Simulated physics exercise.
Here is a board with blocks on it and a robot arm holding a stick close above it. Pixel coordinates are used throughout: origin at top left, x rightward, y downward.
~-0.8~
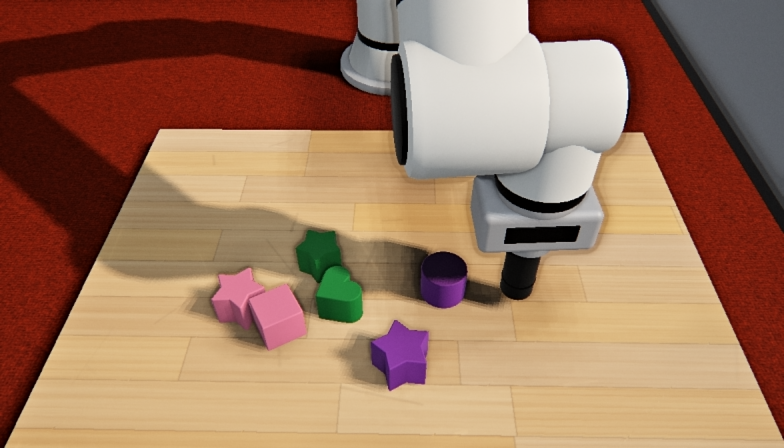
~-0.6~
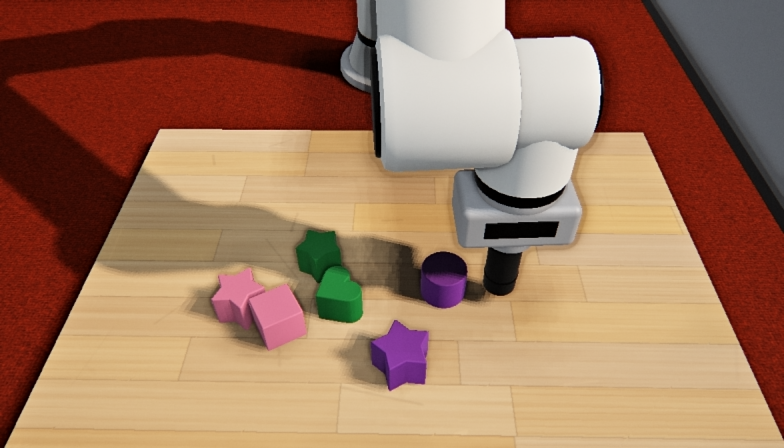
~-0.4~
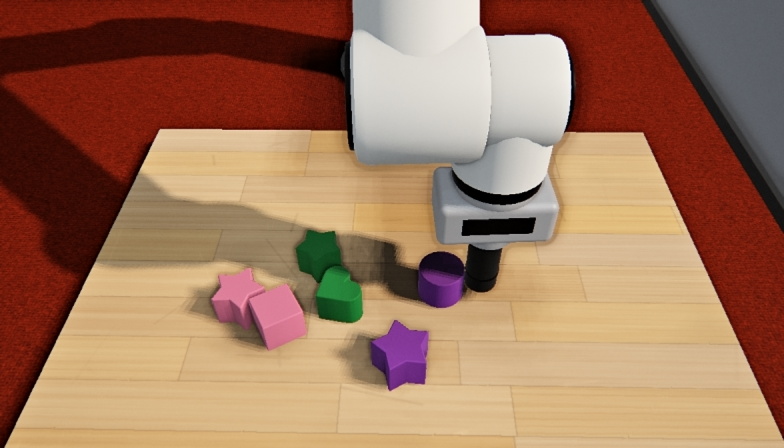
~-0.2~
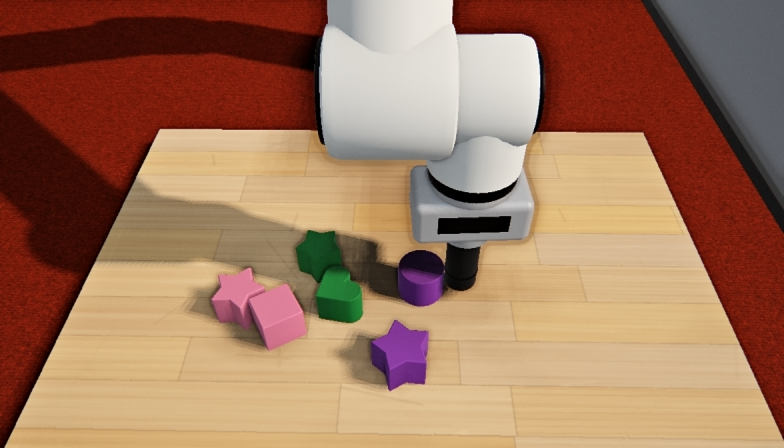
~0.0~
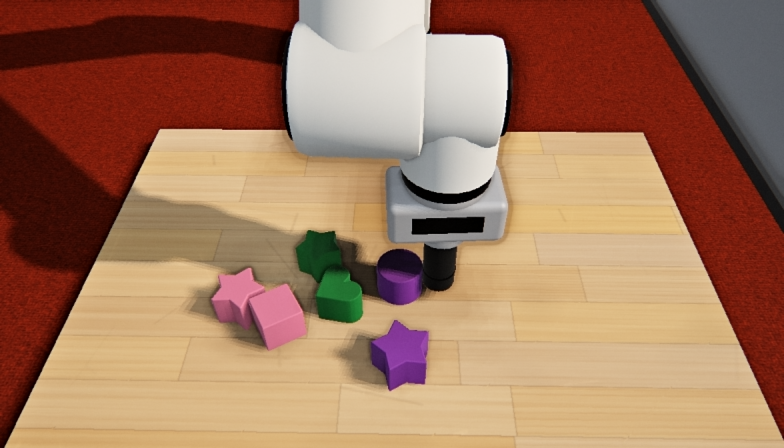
The clip opens with a robot arm holding a black stick just right of a purple cylinder on a wooden board, with green, pink and purple blocks nearby. The stick moves left, meets the cylinder and pushes it a short way left toward the green blocks, while the other blocks stay still.
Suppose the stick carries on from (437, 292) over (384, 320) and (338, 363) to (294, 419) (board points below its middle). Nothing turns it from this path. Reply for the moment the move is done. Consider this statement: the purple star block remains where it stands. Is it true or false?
Verdict: True.
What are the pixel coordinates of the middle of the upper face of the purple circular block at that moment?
Put as a pixel place, it's (369, 267).
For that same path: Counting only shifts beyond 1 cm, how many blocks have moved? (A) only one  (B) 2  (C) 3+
A: Only one.
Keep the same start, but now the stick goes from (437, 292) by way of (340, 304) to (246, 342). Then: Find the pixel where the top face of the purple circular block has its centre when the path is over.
Most likely (324, 253).
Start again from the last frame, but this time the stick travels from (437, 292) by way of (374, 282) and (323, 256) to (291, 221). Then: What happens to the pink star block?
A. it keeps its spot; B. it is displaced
The answer is A.
On the path given first. One third of the way, stick at (382, 310); purple circular block at (369, 267).
Two thirds of the way, stick at (336, 352); purple circular block at (369, 267).
At the end, stick at (291, 408); purple circular block at (369, 267); purple star block not moved.
